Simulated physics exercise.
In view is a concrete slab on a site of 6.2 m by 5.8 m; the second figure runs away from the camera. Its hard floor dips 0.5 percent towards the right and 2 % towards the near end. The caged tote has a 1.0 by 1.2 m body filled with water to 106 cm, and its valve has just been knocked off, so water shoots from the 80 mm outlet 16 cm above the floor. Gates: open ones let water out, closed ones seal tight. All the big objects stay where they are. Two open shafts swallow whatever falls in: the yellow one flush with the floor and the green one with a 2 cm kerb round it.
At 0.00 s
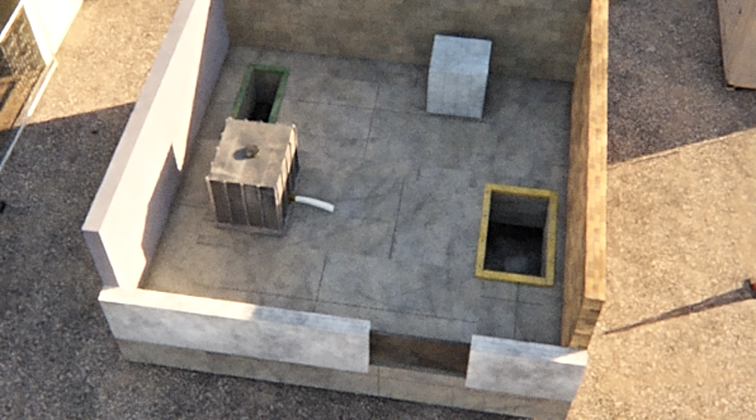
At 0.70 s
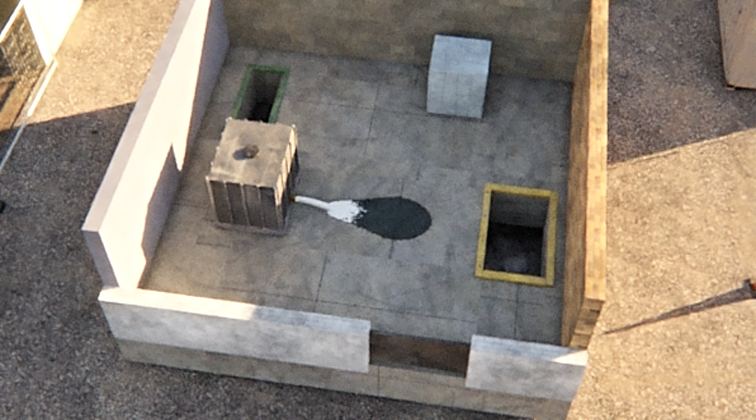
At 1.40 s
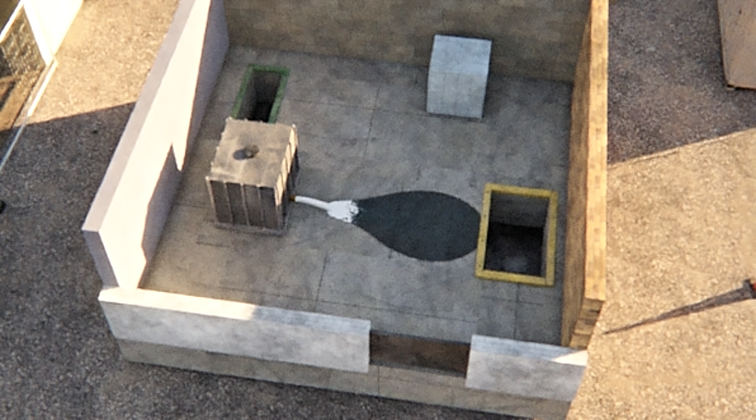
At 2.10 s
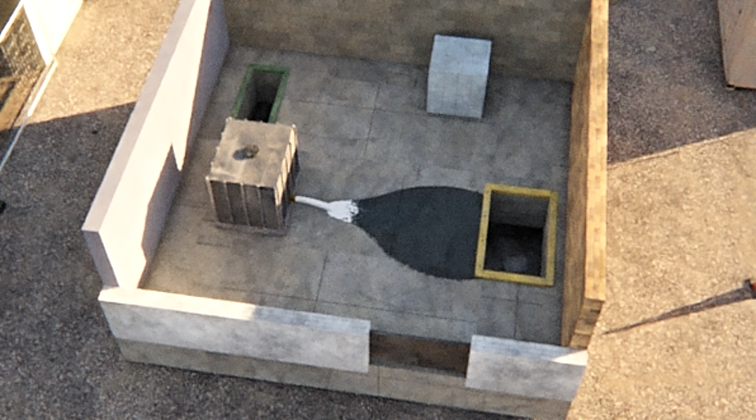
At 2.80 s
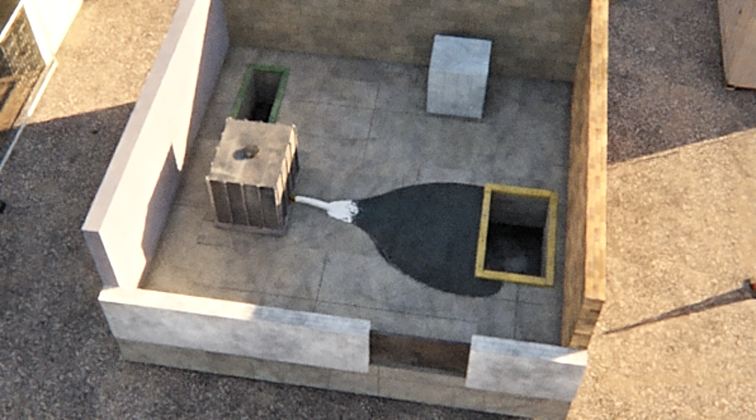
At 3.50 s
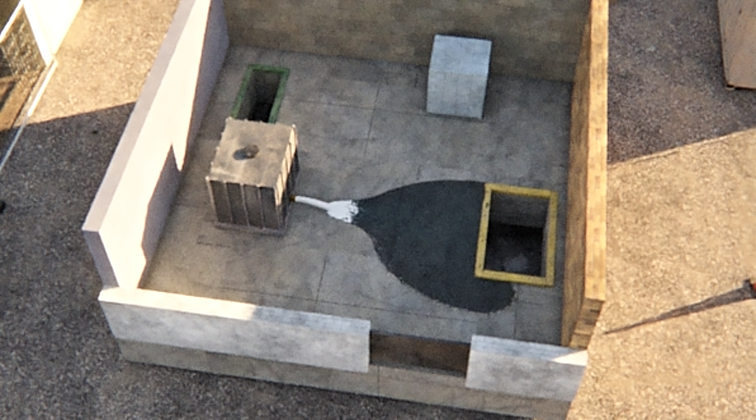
At first, a caged tote stands on a dry walled slab between a green-edged opening and a yellow-edged one, as water starts to jet from its side. A dark wet patch spreads rightward across the floor to the yellow edge, then widens more slowly along its near side.
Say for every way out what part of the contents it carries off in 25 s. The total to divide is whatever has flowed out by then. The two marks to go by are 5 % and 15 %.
Going by the marks: The gateway with not even 5 %, the yellow pit with above 15 %, the green pit with not even 5 %.
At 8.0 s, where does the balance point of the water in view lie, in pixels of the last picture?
Centre of the water: Close to (442, 258).
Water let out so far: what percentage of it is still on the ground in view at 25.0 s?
I'd put it at around 32 per cent.
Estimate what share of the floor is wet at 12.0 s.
I'd say some 20 in a hundred.
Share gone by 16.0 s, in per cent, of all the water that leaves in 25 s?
About 65 %.
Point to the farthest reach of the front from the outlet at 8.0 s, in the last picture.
Look near (552, 375) in the last picture.
After 5.0 s water covers 10 % of the floor and is deepest (3 cm) near (342, 213); gone so far, the gateway 0 %, the yellow pit 11 %, the green pit 0 %.
After 8.0 s water covers 15 % of the floor and is deepest (3 cm) near (342, 213); gone so far, the gateway 0 %, the yellow pit 20 %, the green pit 0 %.
After 12.0 s water covers 20 % of the floor and is deepest (3 cm) near (342, 213); gone so far, the gateway 0 %, the yellow pit 33 %, the green pit 0 %.
After 16.0 s water covers 20 % of the floor and is deepest (3 cm) near (552, 375); gone so far, the gateway 0 %, the yellow pit 45 %, the green pit 0 %.
After 25.0 s water covers 25 % of the floor and is deepest (4 cm) near (552, 375); gone so far, the gateway 0 %, the yellow pit 69 %, the green pit 0 %.
